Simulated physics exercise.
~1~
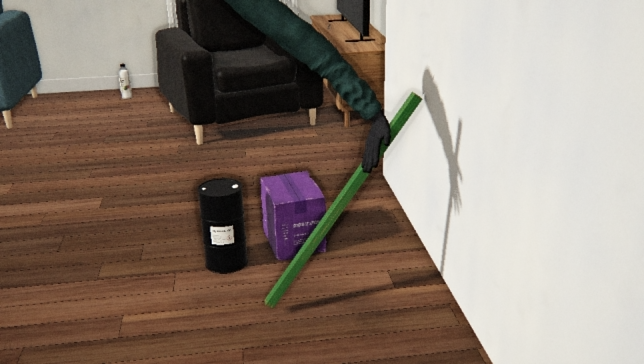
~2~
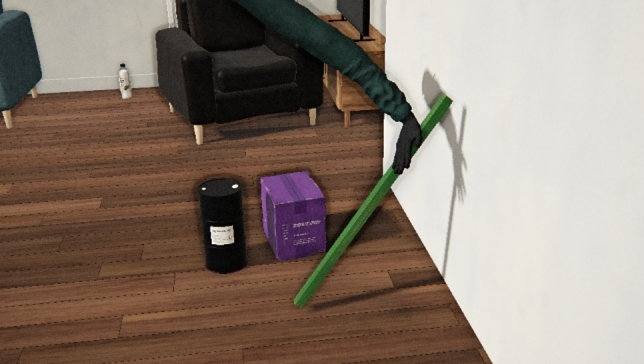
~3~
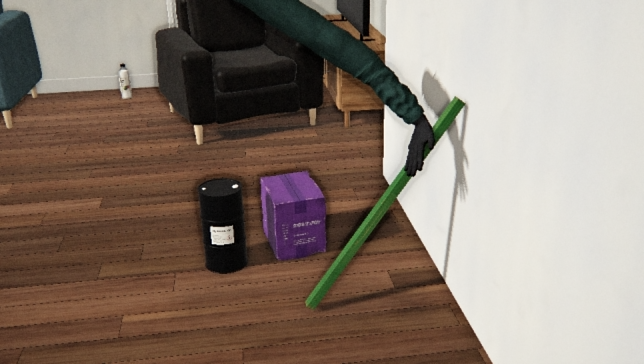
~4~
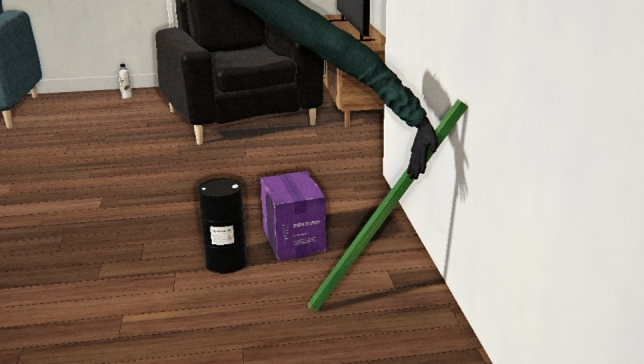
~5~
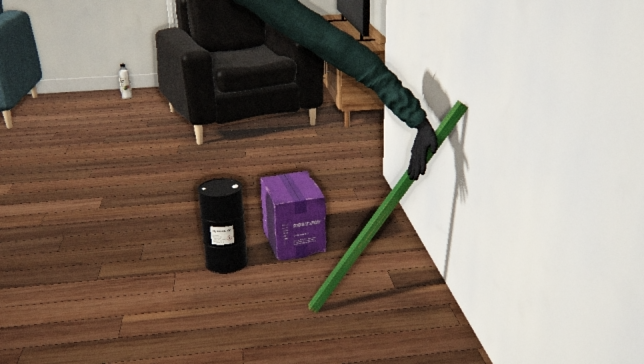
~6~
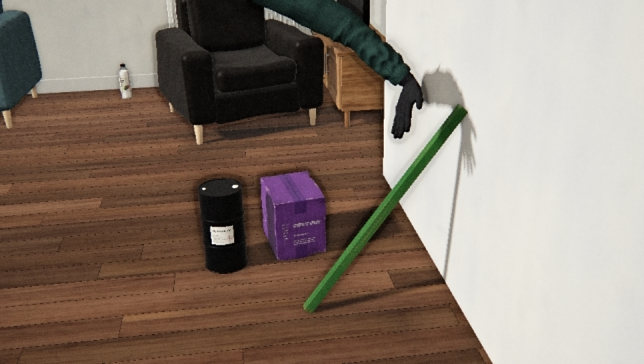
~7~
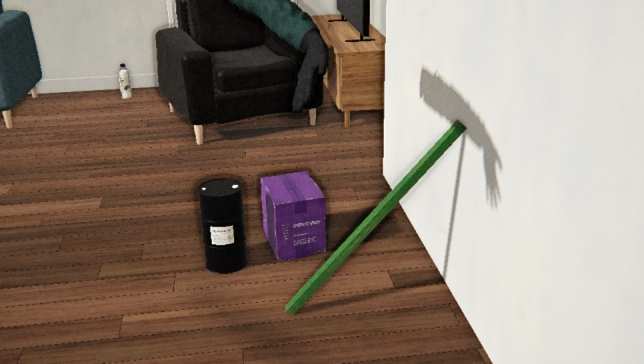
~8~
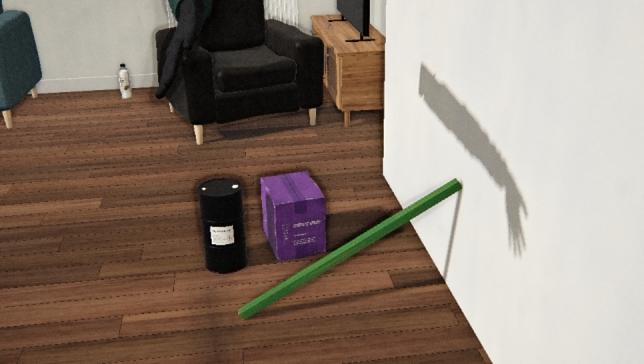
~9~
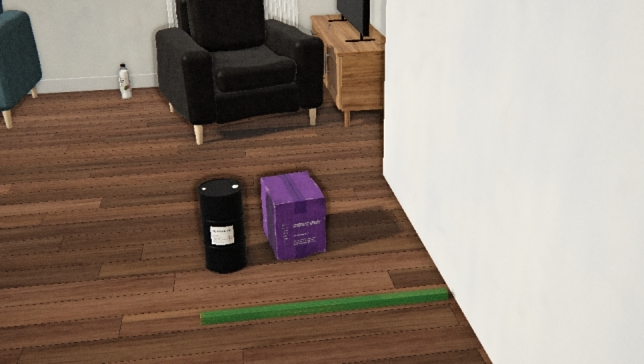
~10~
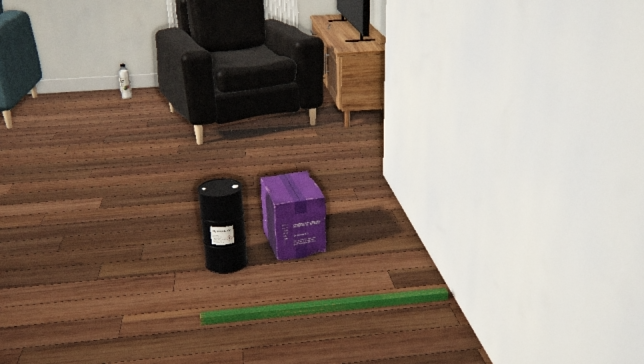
The video shows a gloved hand moving a green pole rightward and leaning it against a white wall, beside a purple box and a black canister. After the hand lets go and withdraws, the pole slides down and ends flat on the wooden floor, while the box and canister stay put.
